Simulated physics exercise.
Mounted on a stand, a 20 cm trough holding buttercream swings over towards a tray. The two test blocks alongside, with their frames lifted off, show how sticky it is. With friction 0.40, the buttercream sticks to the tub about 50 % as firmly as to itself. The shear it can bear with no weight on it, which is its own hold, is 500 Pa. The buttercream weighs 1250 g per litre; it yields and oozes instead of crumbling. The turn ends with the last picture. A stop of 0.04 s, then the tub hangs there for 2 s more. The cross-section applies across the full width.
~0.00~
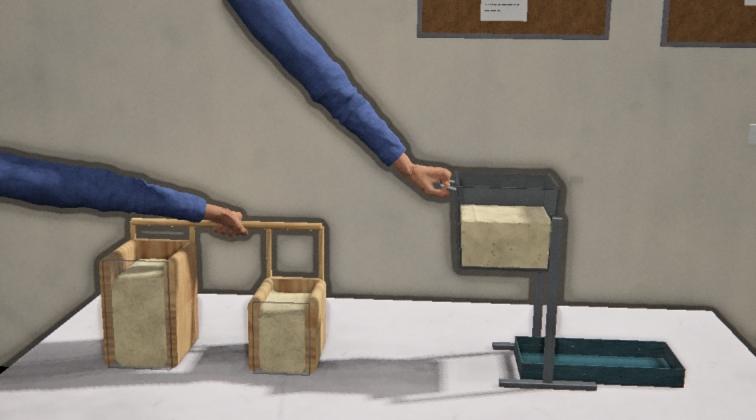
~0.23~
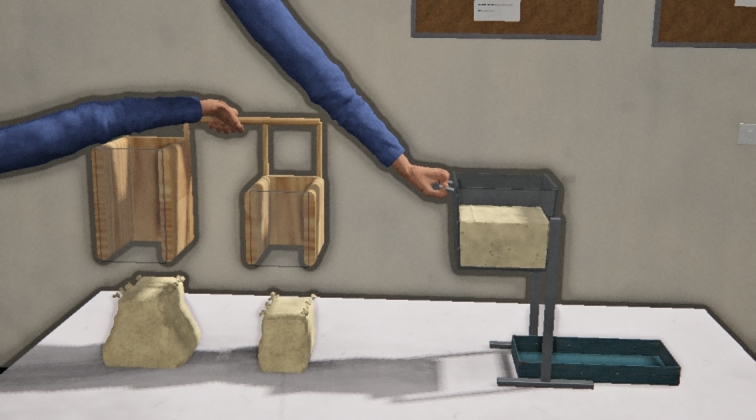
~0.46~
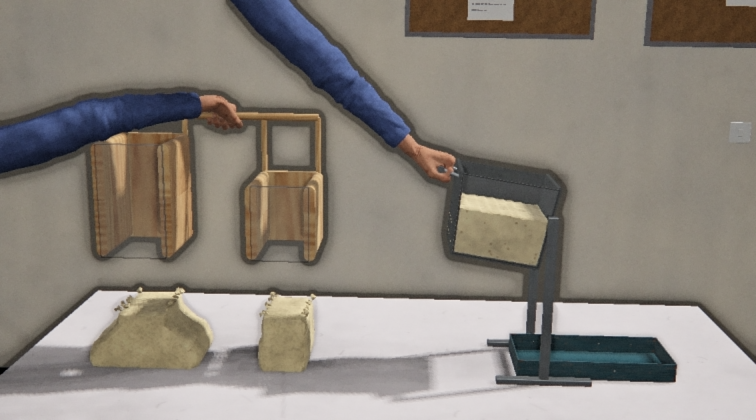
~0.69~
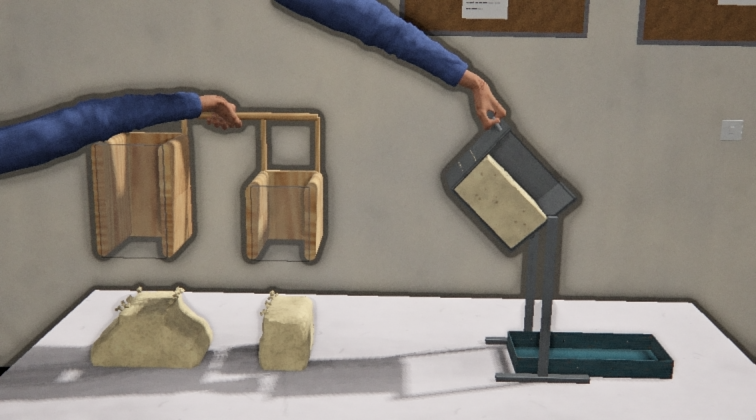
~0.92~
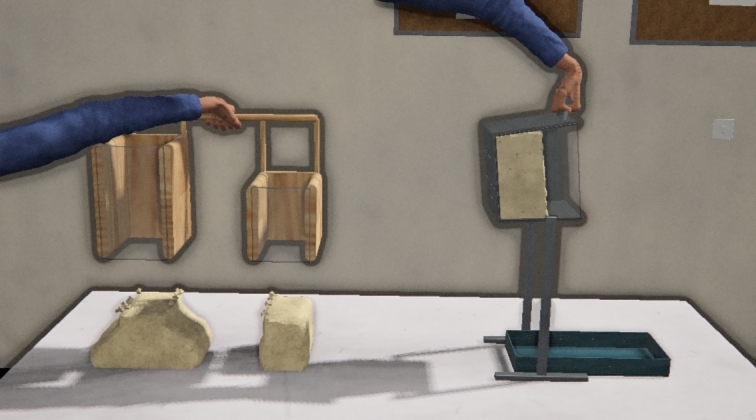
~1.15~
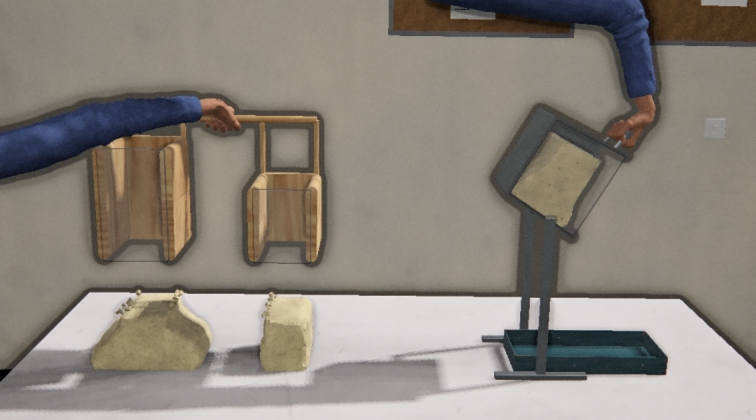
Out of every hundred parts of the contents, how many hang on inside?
Some 0 in every hundred.
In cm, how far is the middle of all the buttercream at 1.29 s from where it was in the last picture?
Something like 13 cm, give or take.
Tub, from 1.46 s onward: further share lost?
That comes to some 0 per cent of the load.
After 1.29 s, the tub is at 120 degrees and holds 43 %.
After 1.46 s, the tub is at 120 degrees and holds 0 %.
After 1.63 s, the tub is at 120 degrees and holds 0 %.
After 1.80 s, the tub is at 120 degrees and holds 0 %.
After 3.15 s, at the end, the tub is at 120 degrees and holds 0 %.
